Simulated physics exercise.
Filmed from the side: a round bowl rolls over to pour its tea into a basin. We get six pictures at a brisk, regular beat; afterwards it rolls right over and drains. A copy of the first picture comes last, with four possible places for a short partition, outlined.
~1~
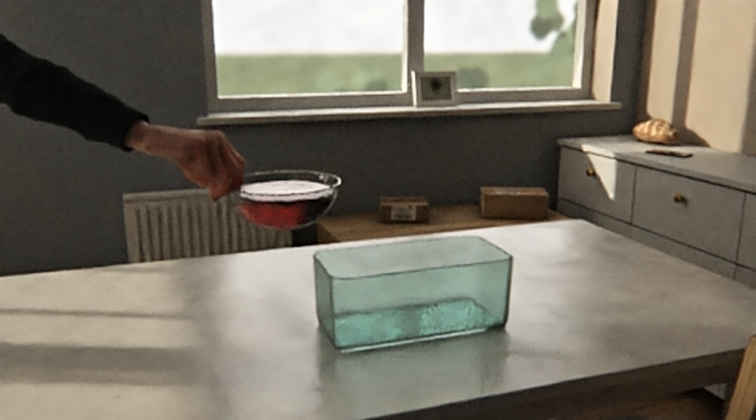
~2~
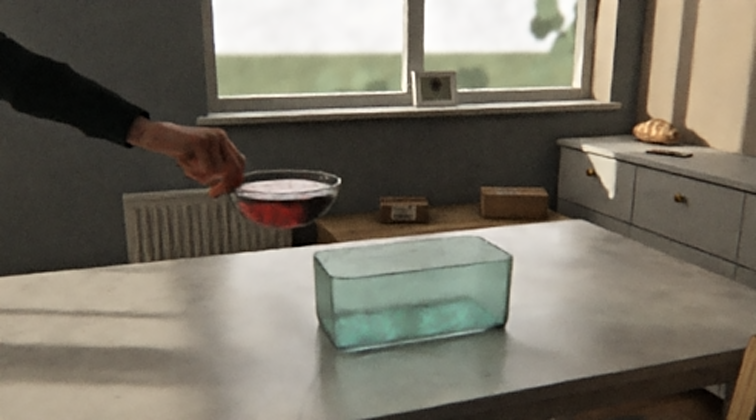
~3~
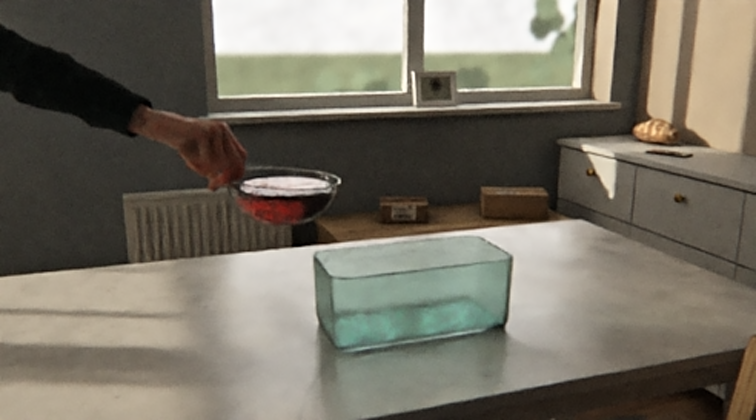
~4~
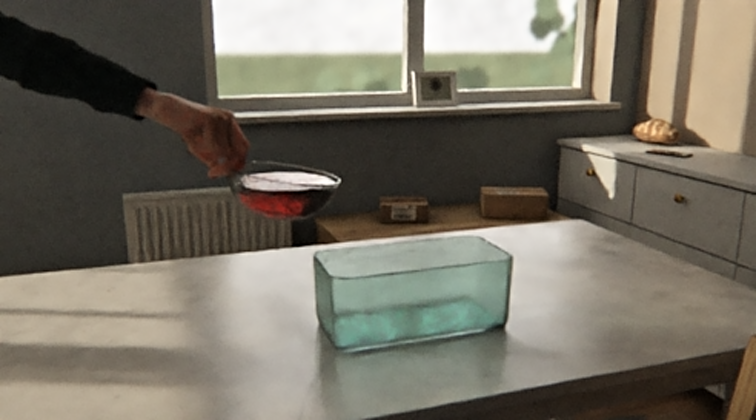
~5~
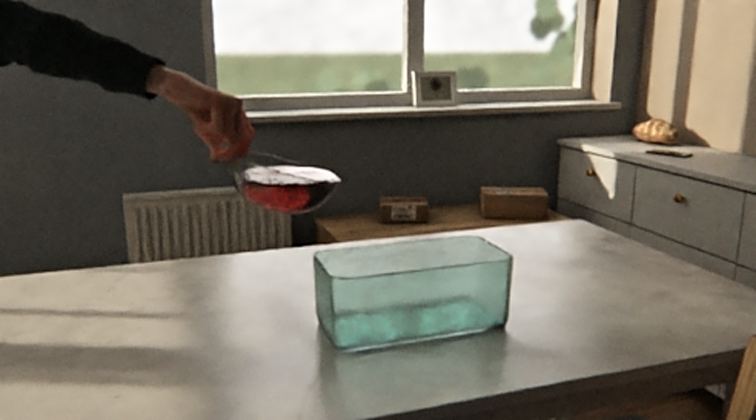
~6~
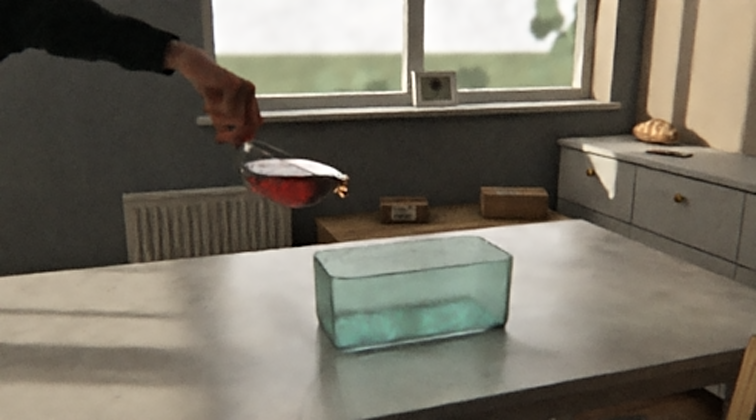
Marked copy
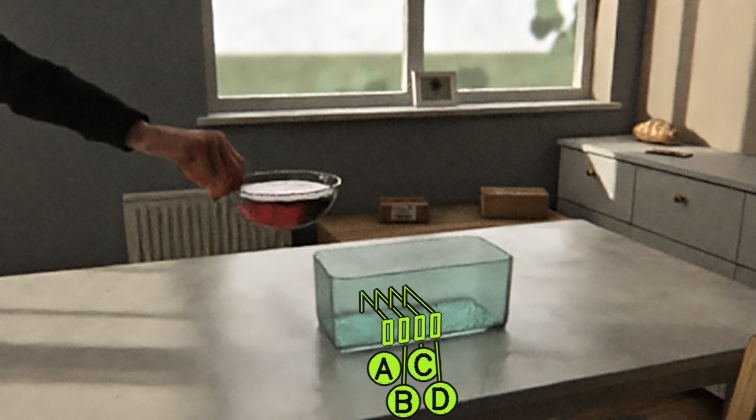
The clip opens with a hand at the left holding a clear round bowl of reddish tea level above a table, where a greenish glass basin sits. The hand lifts and gradually tilts the bowl to the right, and a little tea slips over its lip.
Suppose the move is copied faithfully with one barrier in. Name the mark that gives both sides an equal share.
Choose C.
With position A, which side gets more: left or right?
The right one.
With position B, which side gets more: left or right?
The right one.
On the marked copy, A at (389, 349); B at (405, 346); C at (421, 344); D at (436, 341).
If A is chosen, about 10 % ends left of the wall and 89 % right of it.
If B is chosen, about 18 % ends left of the wall and 81 % right of it.
If C is chosen, about 46 % ends left of the wall and 53 % right of it.
If D is chosen, about 83 % ends left of the wall and 15 % right of it.
